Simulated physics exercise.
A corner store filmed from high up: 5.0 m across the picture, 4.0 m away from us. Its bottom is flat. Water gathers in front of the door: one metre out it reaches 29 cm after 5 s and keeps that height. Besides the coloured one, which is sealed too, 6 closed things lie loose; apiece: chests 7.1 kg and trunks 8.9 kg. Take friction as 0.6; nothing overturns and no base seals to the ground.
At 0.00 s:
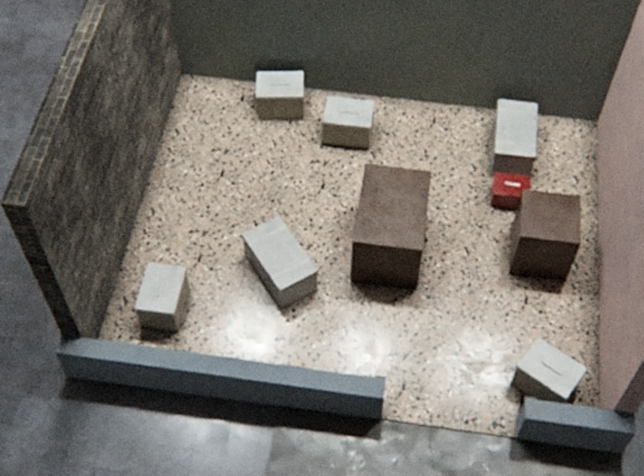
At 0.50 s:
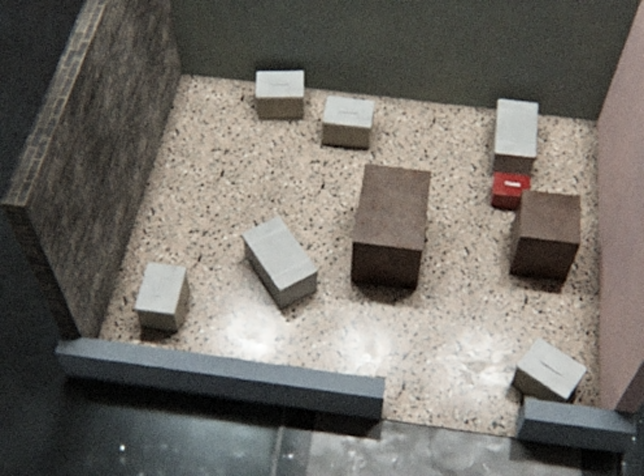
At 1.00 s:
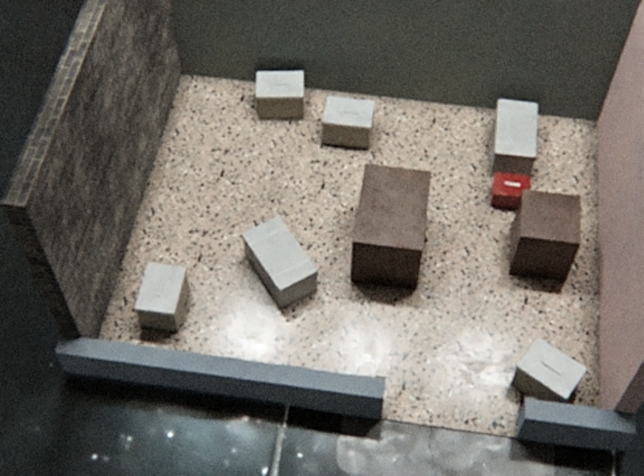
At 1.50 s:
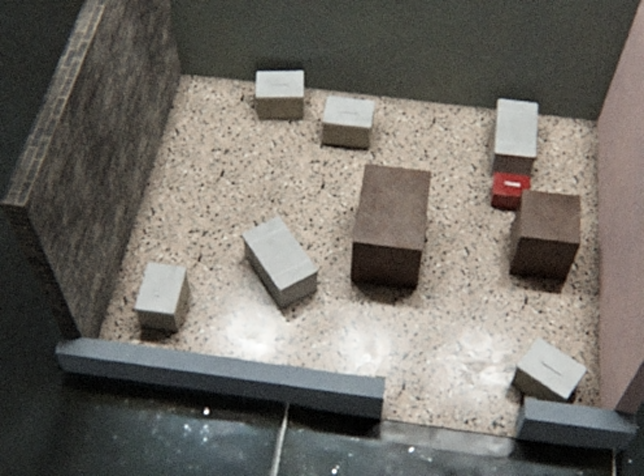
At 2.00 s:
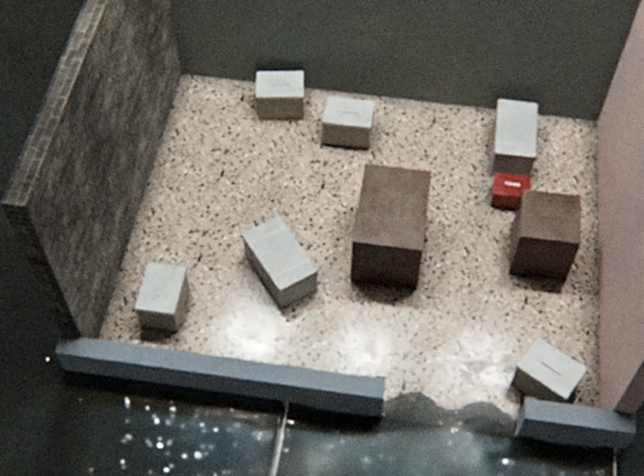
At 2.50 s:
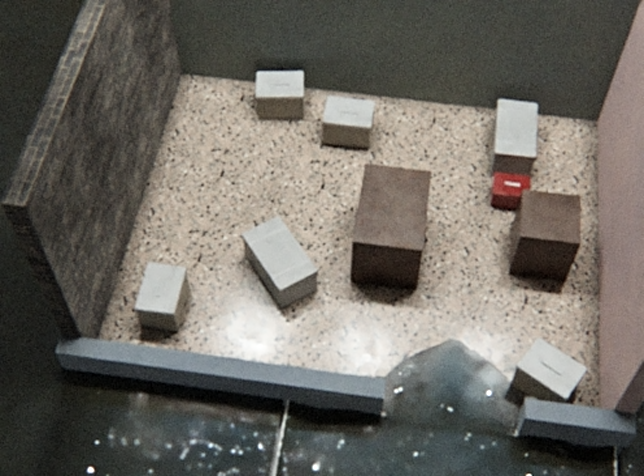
Dark water gathers outside a walled room of still boxes, then pushes through the front gap.
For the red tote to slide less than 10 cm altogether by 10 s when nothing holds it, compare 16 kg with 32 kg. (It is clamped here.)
For it, only the higher weight holds it.
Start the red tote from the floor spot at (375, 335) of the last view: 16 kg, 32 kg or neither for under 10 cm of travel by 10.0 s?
Only the larger holds.
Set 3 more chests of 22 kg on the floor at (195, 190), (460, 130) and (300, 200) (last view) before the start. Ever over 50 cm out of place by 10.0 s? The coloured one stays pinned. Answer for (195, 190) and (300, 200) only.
In that order: Under, short of it.
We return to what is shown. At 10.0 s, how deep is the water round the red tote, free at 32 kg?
Roughly 14 cm.
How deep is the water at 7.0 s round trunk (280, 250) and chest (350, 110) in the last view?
About 4 and 3 cm.
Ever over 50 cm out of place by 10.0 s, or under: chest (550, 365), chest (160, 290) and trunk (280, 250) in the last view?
In that order: Past it, less, over.
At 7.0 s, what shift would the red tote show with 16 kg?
Roughly 20 cm.
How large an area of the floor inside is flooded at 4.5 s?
Some 6.0 m2.
After 3.5 s the red tote would be 0 cm from its start with 16 kg and 0 cm from its start with 32 kg; 0 cm of water round it then.
After 4.5 s the red tote would be 0 cm from its start with 16 kg and 0 cm from its start with 32 kg; 4 cm of water round it then.
After 7.0 s the red tote would be 22 cm from its start with 16 kg and 0 cm from its start with 32 kg; 7 cm of water round it then.
After 10.0 s the red tote would be 55 cm from its start with 16 kg and 0 cm from its start with 32 kg; 14 cm of water round it then.
